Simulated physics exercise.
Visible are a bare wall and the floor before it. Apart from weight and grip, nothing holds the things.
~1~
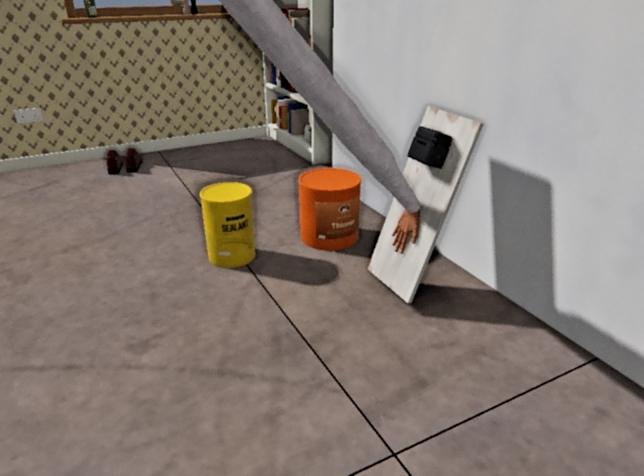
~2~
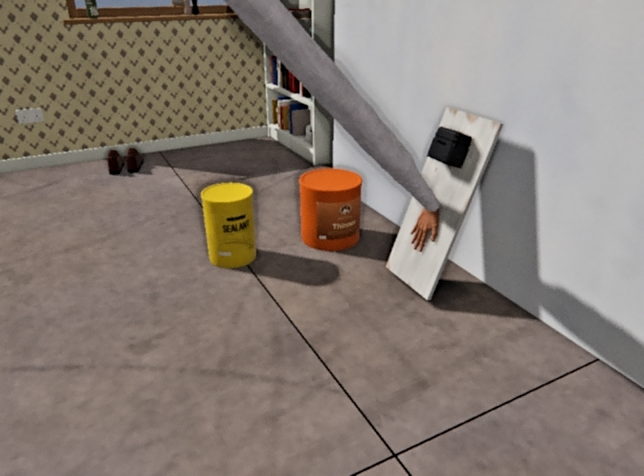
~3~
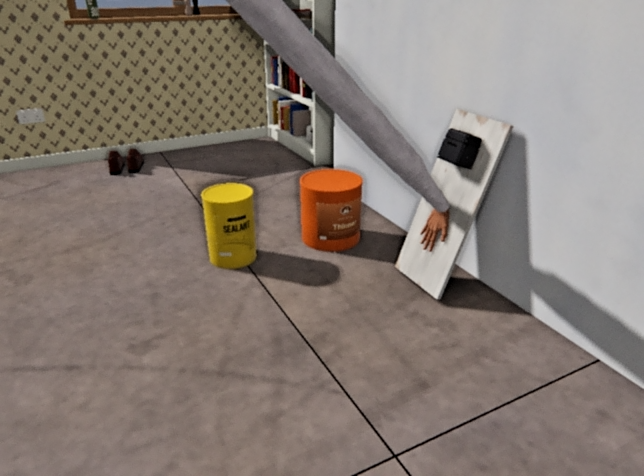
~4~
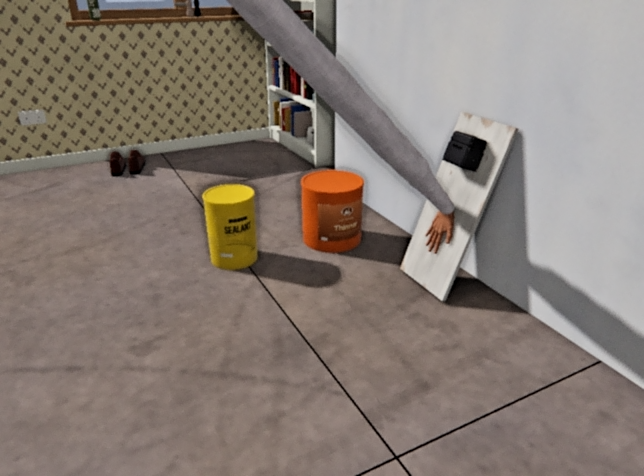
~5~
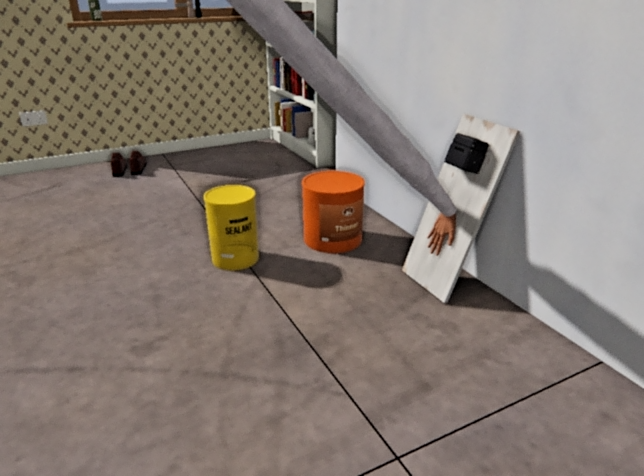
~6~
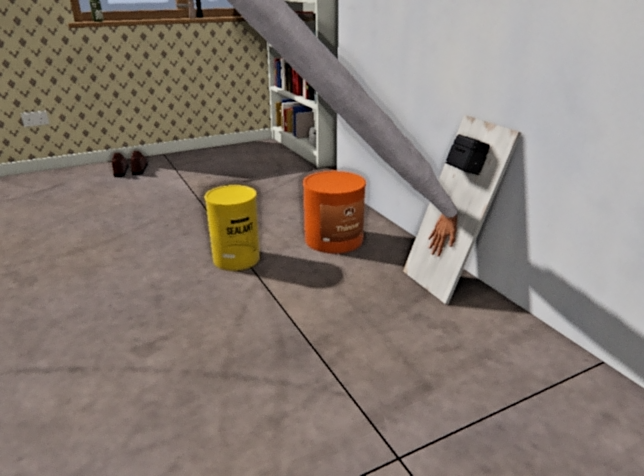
The clip shows a hand moving a white board with a black block on it rightward to a bare wall, beside yellow and orange pails; the board then leans there, nearly still, with the hand remaining on it.
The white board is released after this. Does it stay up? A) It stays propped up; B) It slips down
A.
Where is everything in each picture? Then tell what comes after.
In the first frame, not yet at the wall; white board (420, 204); yellow pail (229, 225).
In the second frame, not yet at the wall; white board (439, 203); yellow pail (230, 226).
In the third frame, not yet at the wall; white board (448, 204); yellow pail (230, 226).
In the fourth frame, not yet at the wall; white board (453, 206); yellow pail (232, 227).
In the fifth frame, propped up under the hand; white board (455, 208); yellow pail (233, 228).
In the sixth frame, propped up under the hand; white board (456, 209); yellow pail (234, 228).
Then, 0.60 s on from there, no change.
Then, 1.40 s on from there, white board resting near (457, 209).
In the end, all 3 unmoved. At the end, from the last picture's camera, white board near (457, 209). The board remains leaning.
